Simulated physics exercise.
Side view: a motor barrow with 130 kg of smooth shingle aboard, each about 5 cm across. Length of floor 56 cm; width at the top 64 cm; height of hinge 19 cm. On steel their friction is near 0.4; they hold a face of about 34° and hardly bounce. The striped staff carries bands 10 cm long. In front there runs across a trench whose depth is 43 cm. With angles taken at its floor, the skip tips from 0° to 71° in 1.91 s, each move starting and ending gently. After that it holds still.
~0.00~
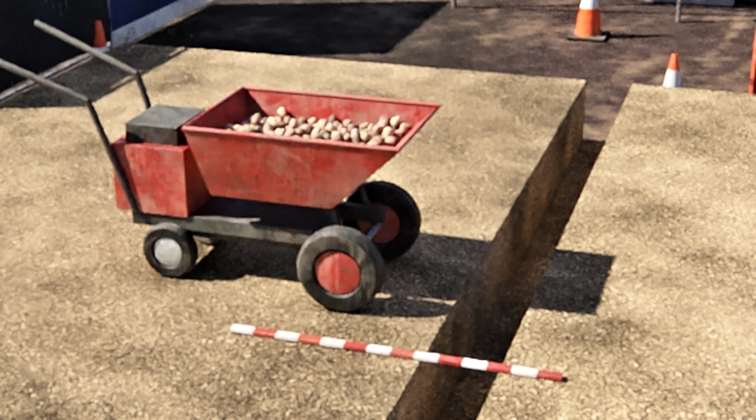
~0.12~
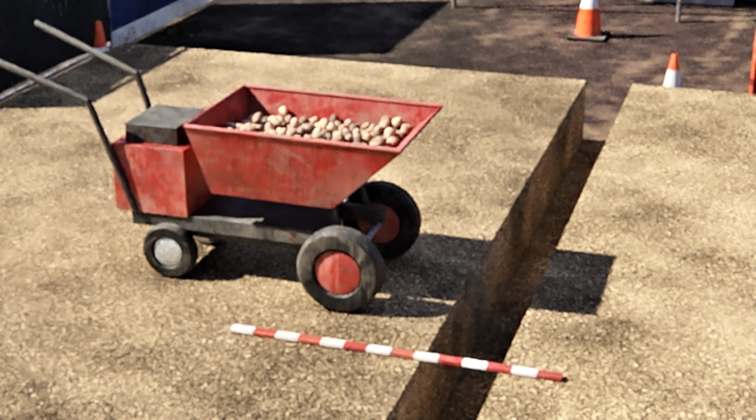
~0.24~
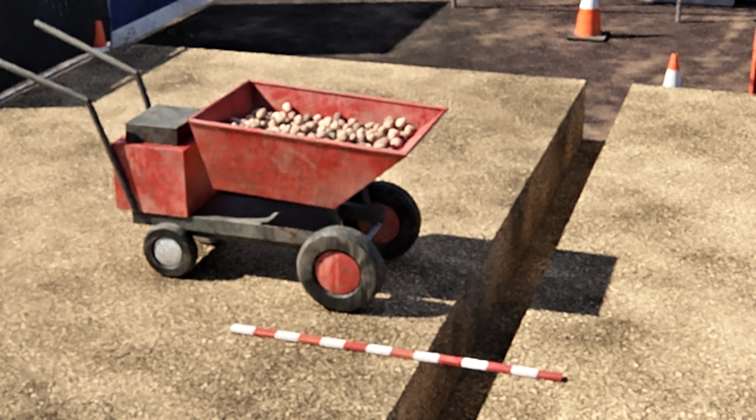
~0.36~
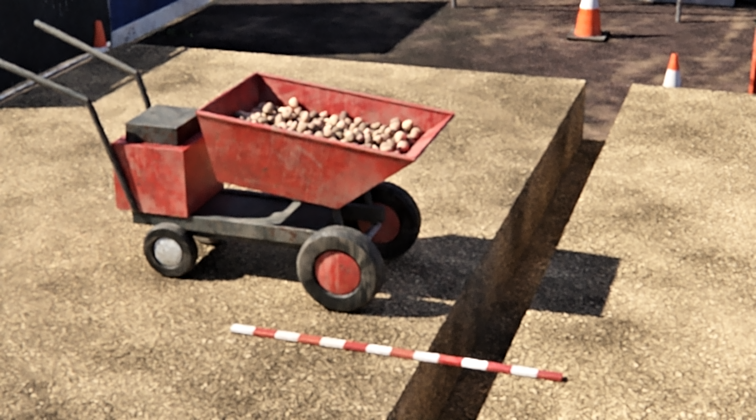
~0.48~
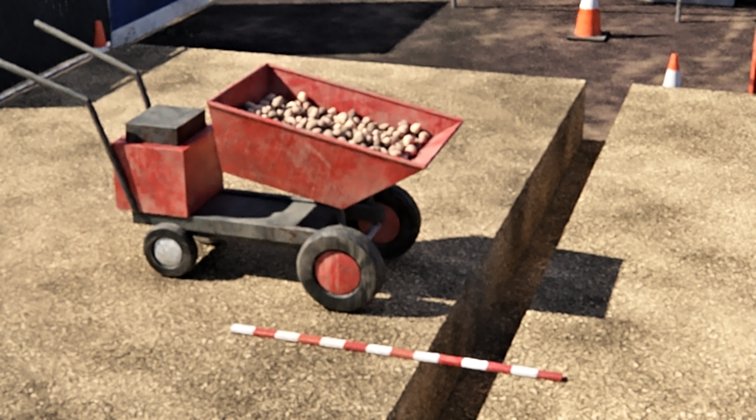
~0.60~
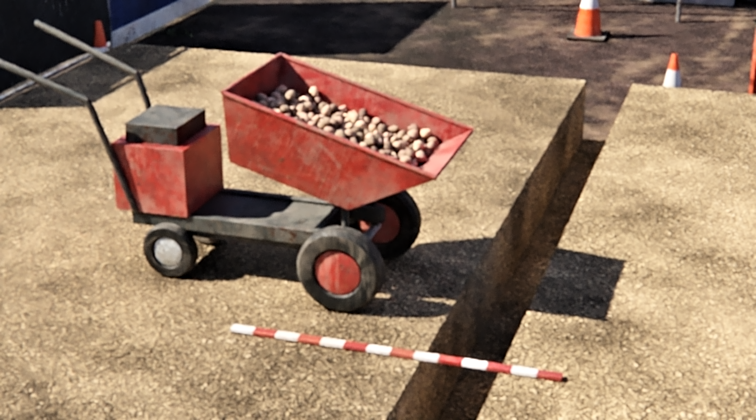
To begin with, a red motor barrow loaded with smooth stones stands beside a trench, its skip level, with a red-and-white striped staff lying in front. The skip then tilts gently, its rear rising and its lip dipping to the right, while the stones shift toward the lip and the wheels stay put.
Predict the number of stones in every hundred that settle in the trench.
Close to 41 in a hundred.
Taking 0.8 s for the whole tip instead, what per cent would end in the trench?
Around 30 per cent would end in the trench.
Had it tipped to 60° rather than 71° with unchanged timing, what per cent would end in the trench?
Trench share: Approx. 45%.
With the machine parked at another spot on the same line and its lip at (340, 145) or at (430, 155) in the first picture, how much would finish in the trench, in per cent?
Close to 100 percent in the first case, 15 percent in the second.
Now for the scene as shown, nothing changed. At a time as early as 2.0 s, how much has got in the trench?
25 per cent, give or take.
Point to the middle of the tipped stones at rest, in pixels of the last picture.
Their centre sits close to (554, 304).
After 1.4 s the floor is at 60°; 98 % in the skip, 2 % in the trench; the foremost stones are at (517, 263).
After 2.0 s the floor is at 71°; 21 % in the skip, 25 % in the trench, 54 % past the trench; the foremost stones are at (696, 310).
After 2.4 s the floor is at 71°; 3 % in the skip, 36 % in the trench, 61 % past the trench; the foremost stones are past the picture's edge.
After 4.3 s the floor is at 71°; 0 % in the skip, 41 % in the trench, 59 % past the trench; the foremost stones are past the picture's edge.
